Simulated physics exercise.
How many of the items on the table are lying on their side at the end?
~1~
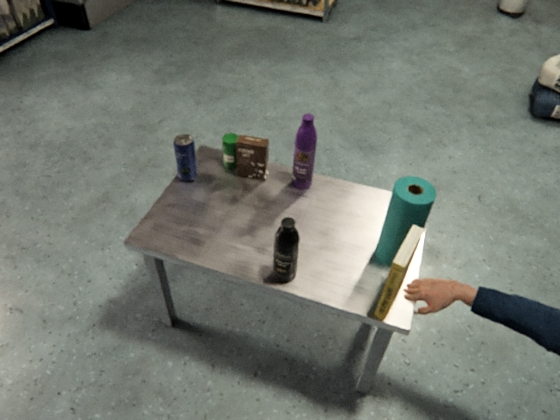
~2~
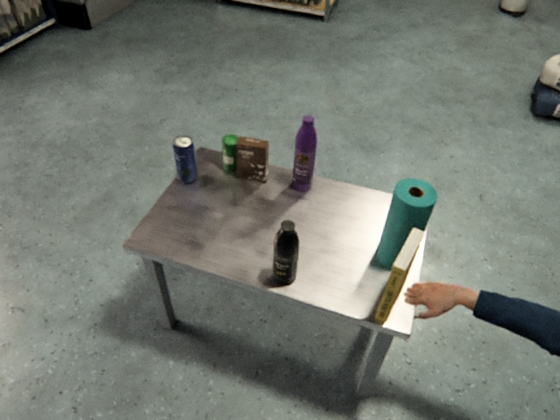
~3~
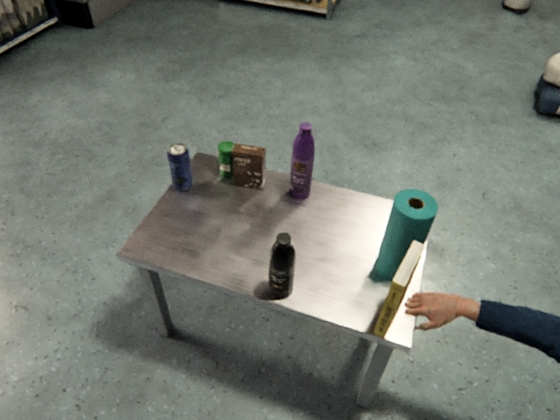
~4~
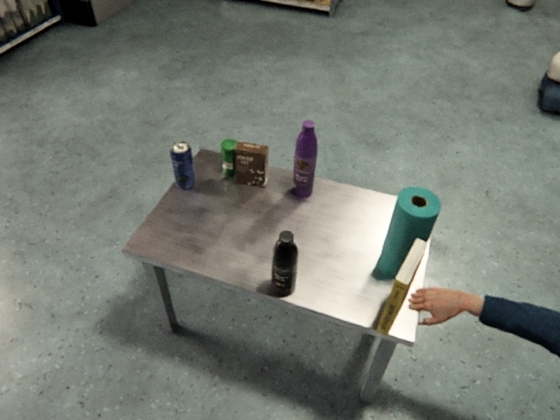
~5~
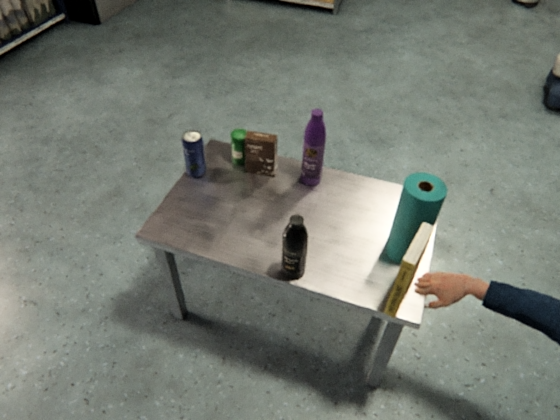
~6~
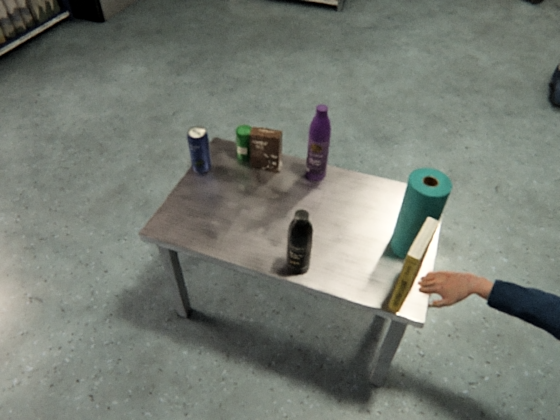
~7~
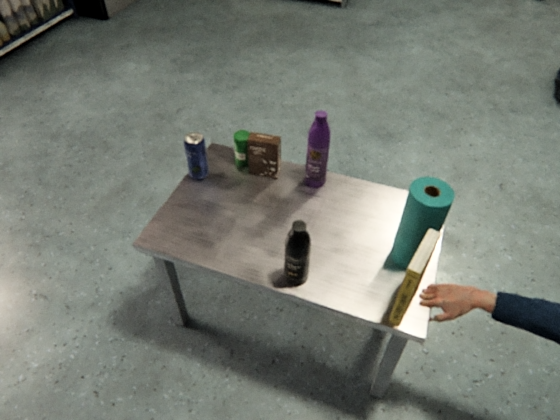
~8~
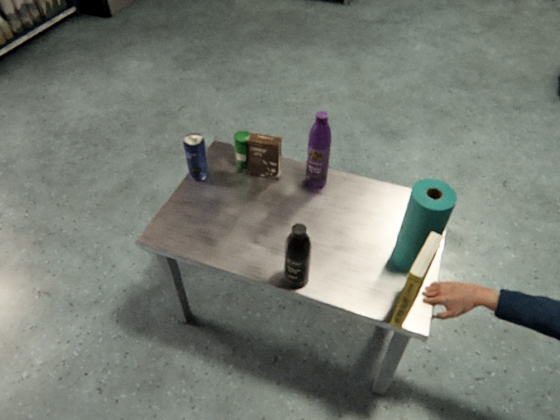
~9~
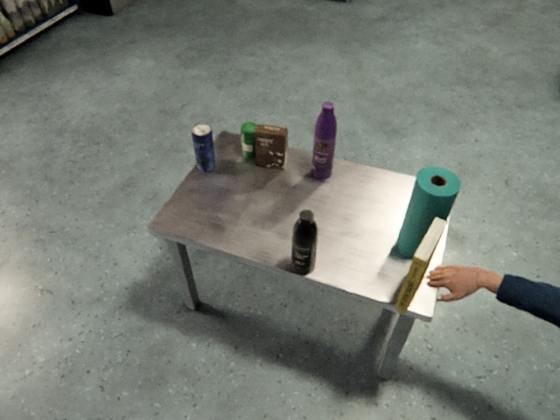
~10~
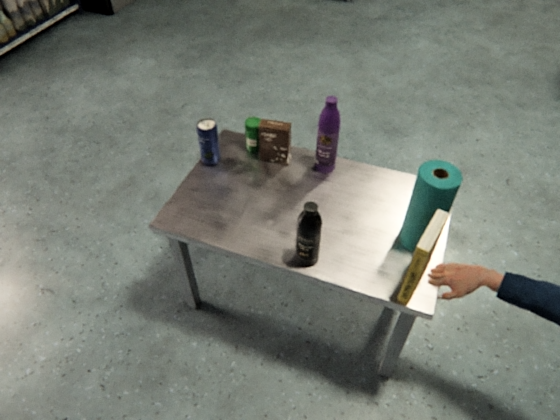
None of them are on their side. All seven items are still standing upright on the table.
